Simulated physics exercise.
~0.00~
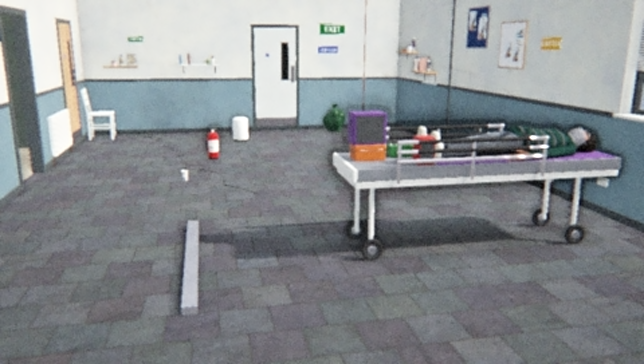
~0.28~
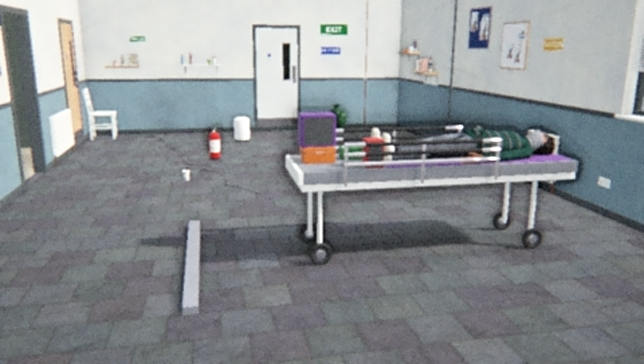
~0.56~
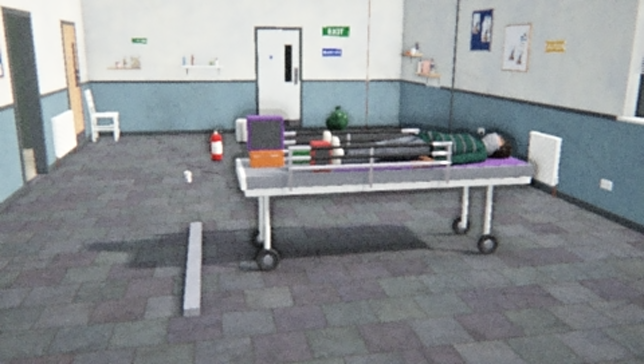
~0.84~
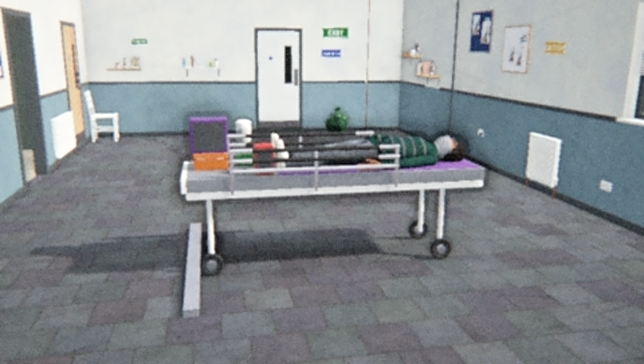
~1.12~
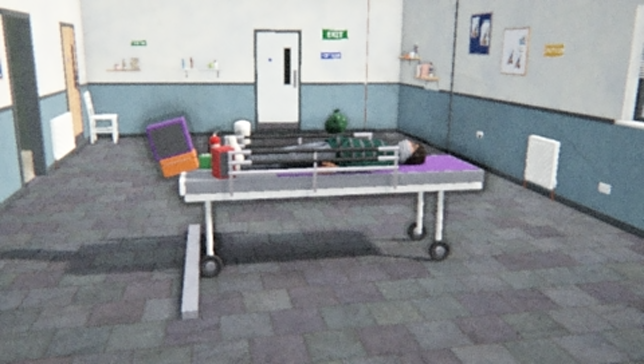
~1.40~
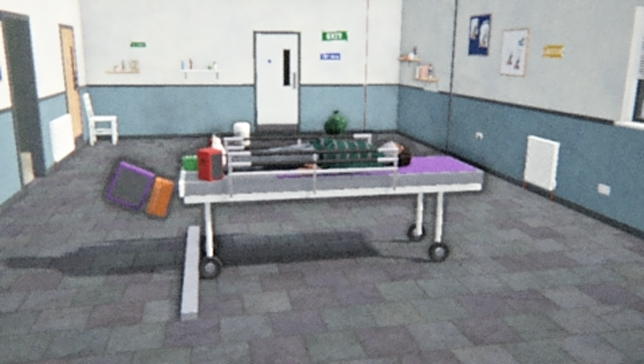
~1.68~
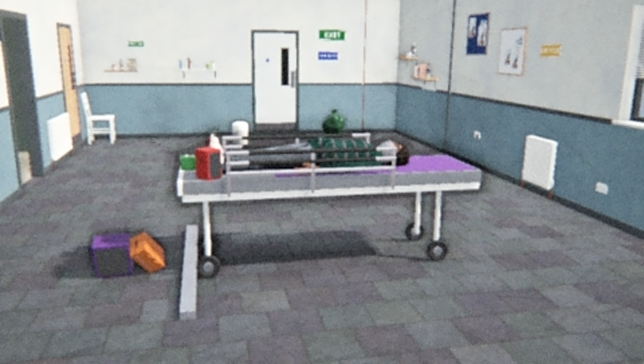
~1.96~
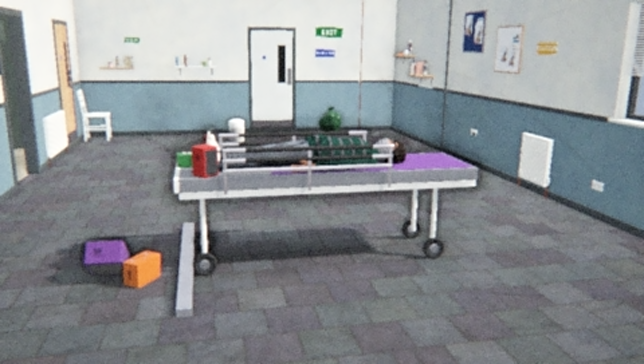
The video shows a trolley carrying a person lying flat roll left across a tiled room and stop abruptly at a low sill. A purple box and an orange case tumble off the left end onto the floor, while a red item, a green box and the person stay aboard.
